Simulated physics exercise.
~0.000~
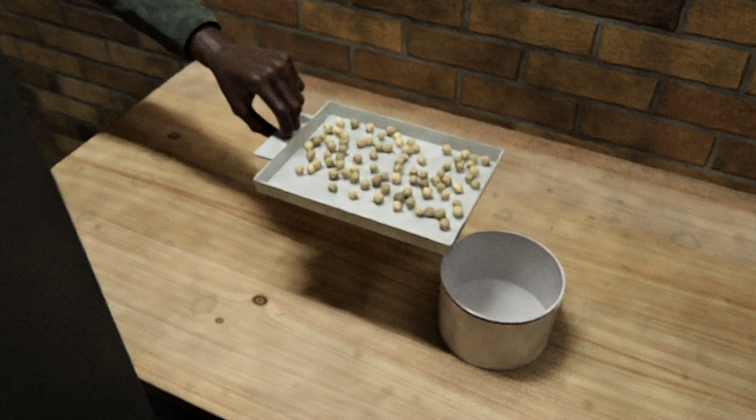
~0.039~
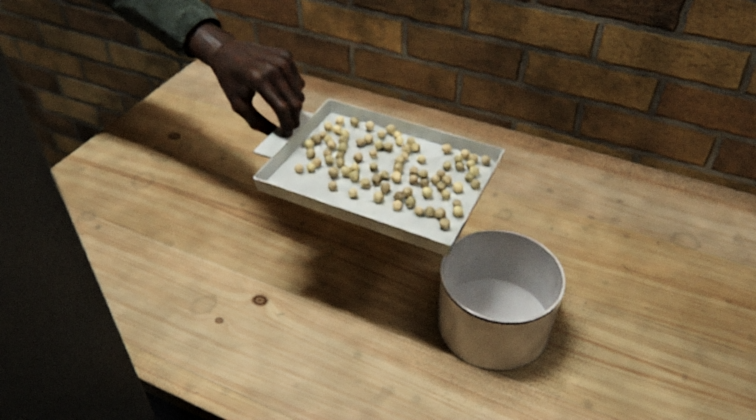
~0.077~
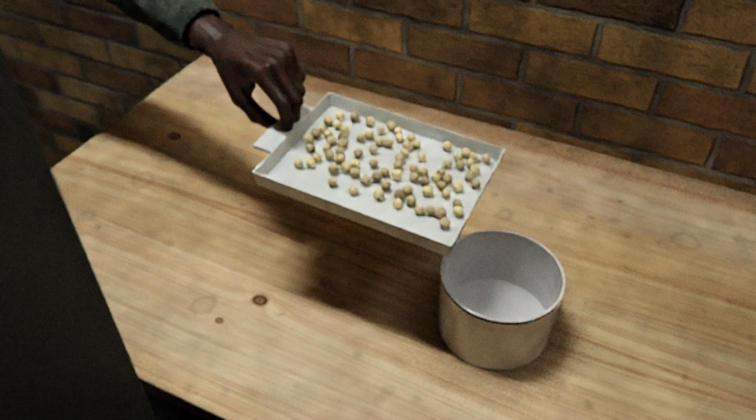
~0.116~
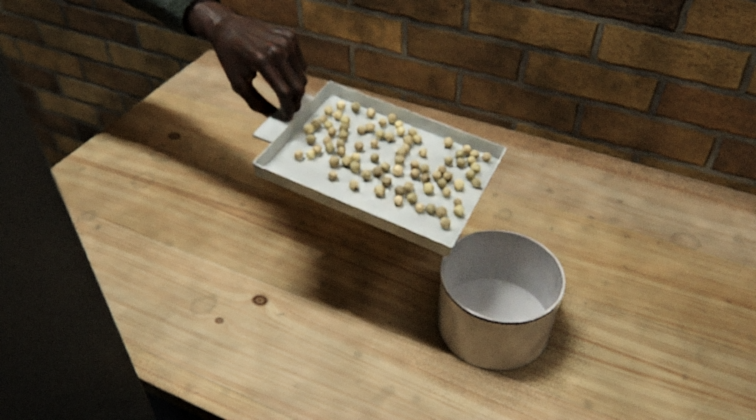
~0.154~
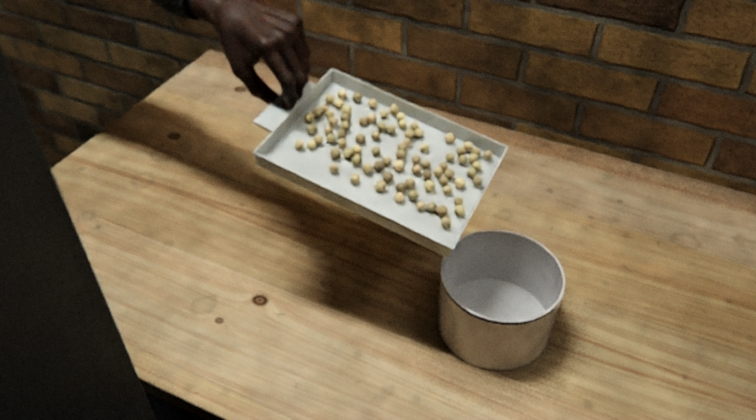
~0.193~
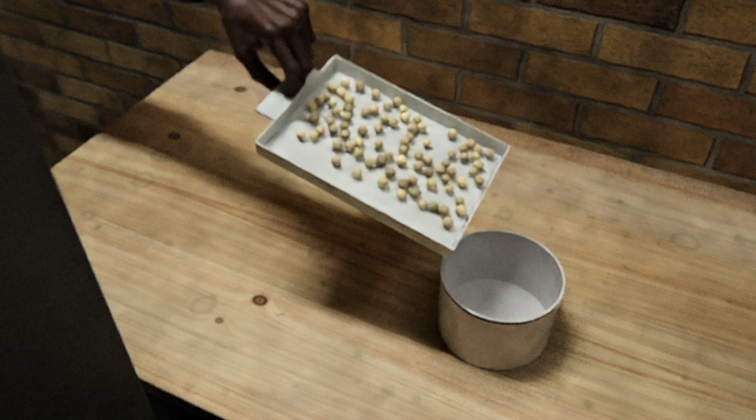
In this clip, a hand holds a pale rimmed tray scattered with small round nuts beside a metal pot on a wooden table, then lifts the tray's left end, steepening its slope toward the pot while the nuts stay spread across it.
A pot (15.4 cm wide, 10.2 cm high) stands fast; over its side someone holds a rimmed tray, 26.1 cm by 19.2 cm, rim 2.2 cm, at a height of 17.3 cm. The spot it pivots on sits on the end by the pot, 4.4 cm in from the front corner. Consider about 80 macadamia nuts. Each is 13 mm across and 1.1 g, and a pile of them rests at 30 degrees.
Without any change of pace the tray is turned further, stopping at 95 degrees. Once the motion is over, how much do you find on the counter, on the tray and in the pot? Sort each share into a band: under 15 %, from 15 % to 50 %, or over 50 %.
Counter: From 15 % to 50 %; tray: Under 15 %; pot: Over 50 %.
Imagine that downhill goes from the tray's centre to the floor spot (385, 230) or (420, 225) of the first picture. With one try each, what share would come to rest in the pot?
First try: About 10 percent; second try: About 30 percent.
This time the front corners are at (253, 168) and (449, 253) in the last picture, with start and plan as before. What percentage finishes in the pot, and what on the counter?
Pot 5; counter 95.
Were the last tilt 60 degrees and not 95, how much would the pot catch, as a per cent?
The pot would get around 15 per cent.
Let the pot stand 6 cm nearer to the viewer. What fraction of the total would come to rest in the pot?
In that setup it would come to near 80 per cent.
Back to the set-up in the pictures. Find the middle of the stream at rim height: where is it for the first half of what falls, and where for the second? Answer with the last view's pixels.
The first half passes near (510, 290) and the second half near (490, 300).
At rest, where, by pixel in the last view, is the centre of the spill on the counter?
You'll find it at about pixel (494, 413).
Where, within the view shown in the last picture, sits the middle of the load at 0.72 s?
I reckon close to (480, 207).
After 0.51 s, tilt 55 degrees; the tray holds 100 %, the pot 0 %.
After 0.72 s, tilt 81 degrees; the tray holds 85 %, the pot 5 %.
After 1.05 s, tilt 95 degrees; the tray holds 25 %, the pot 45 %.
By 2.5 s all is still; counter 25 %, tray 0 %, pot 75 %.
